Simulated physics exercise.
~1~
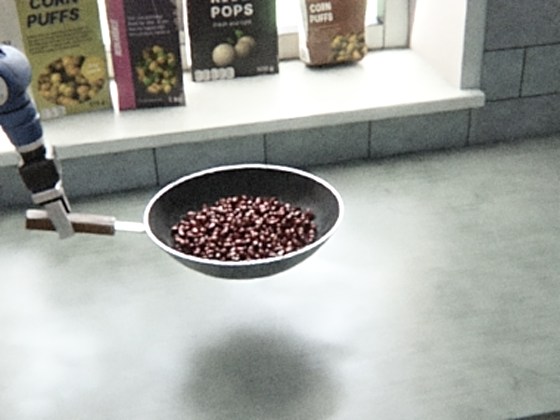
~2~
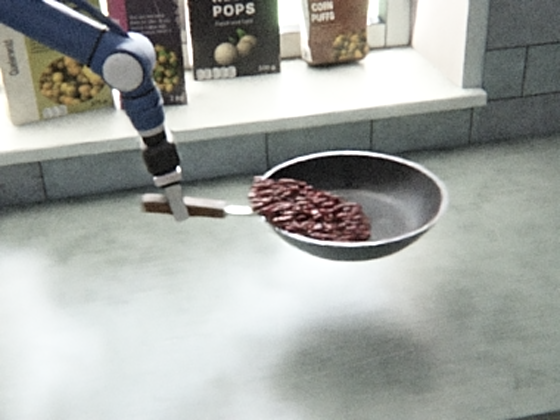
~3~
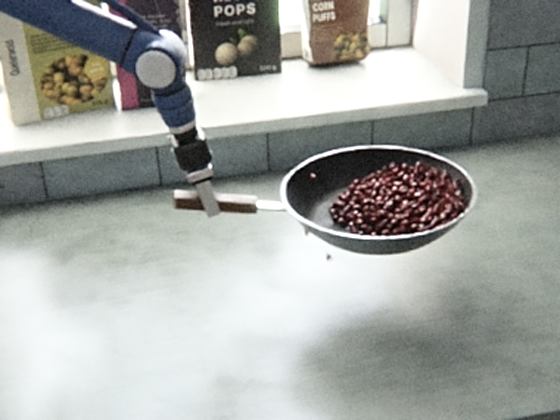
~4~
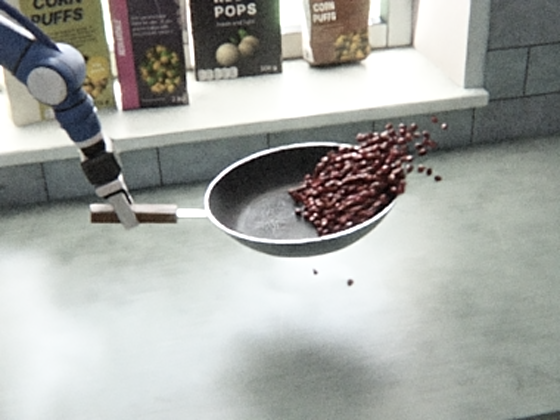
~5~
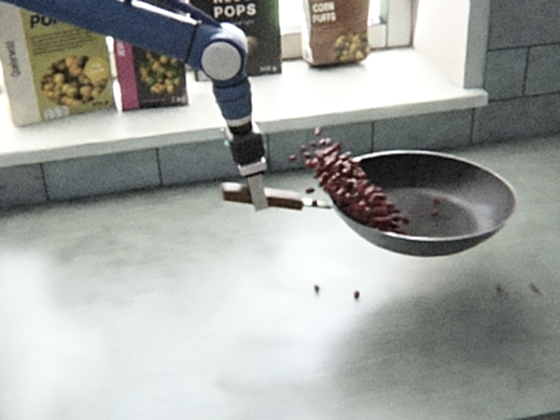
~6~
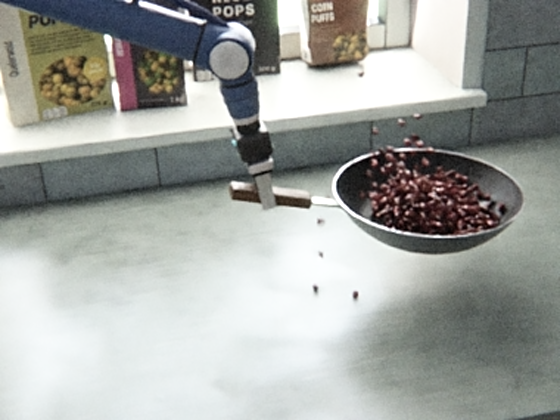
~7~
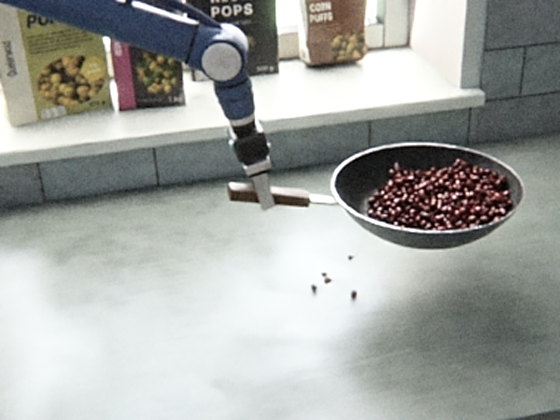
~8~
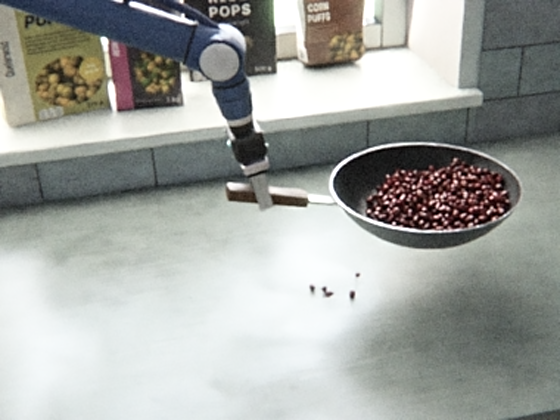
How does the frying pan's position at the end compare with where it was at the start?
At the end the frying pan is well to the right of where it began, and it appears slightly higher in view.
